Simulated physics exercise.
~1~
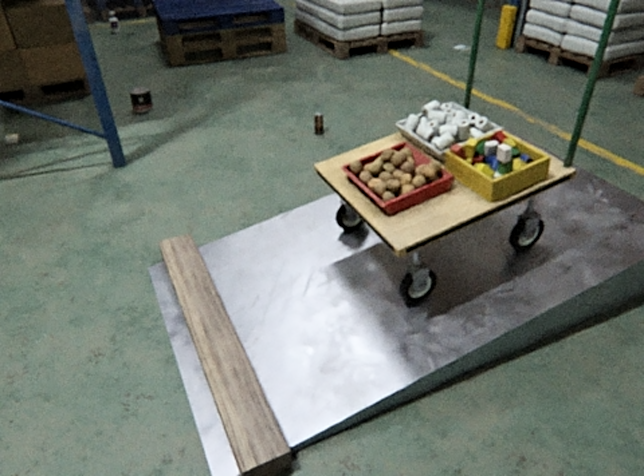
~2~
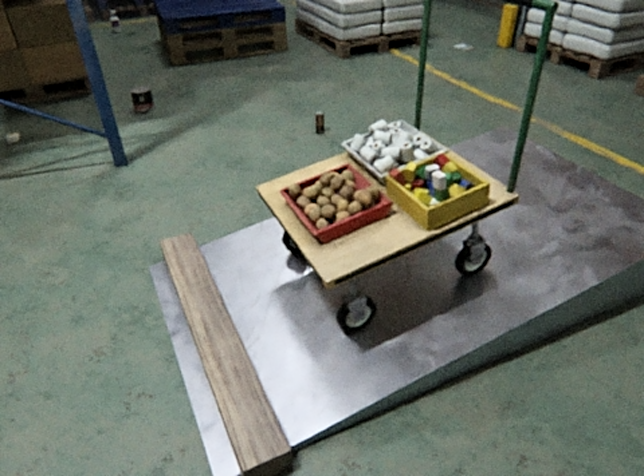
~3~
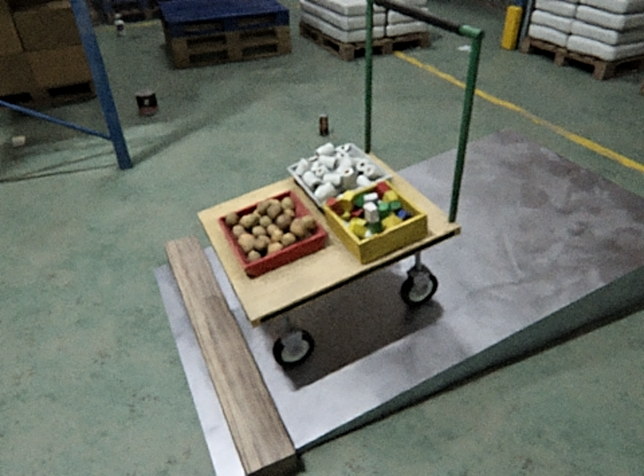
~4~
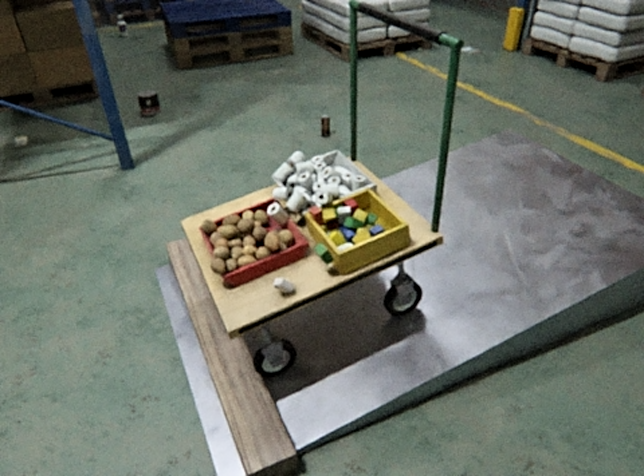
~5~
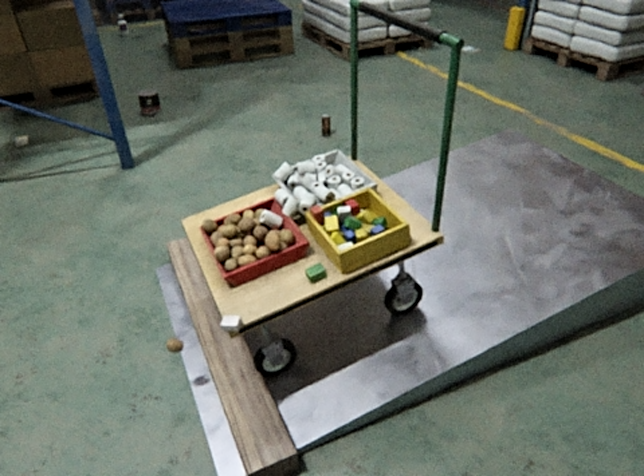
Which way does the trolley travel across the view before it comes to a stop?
It moves to the left, rolling down the ramp until it stops at the wooden beam.
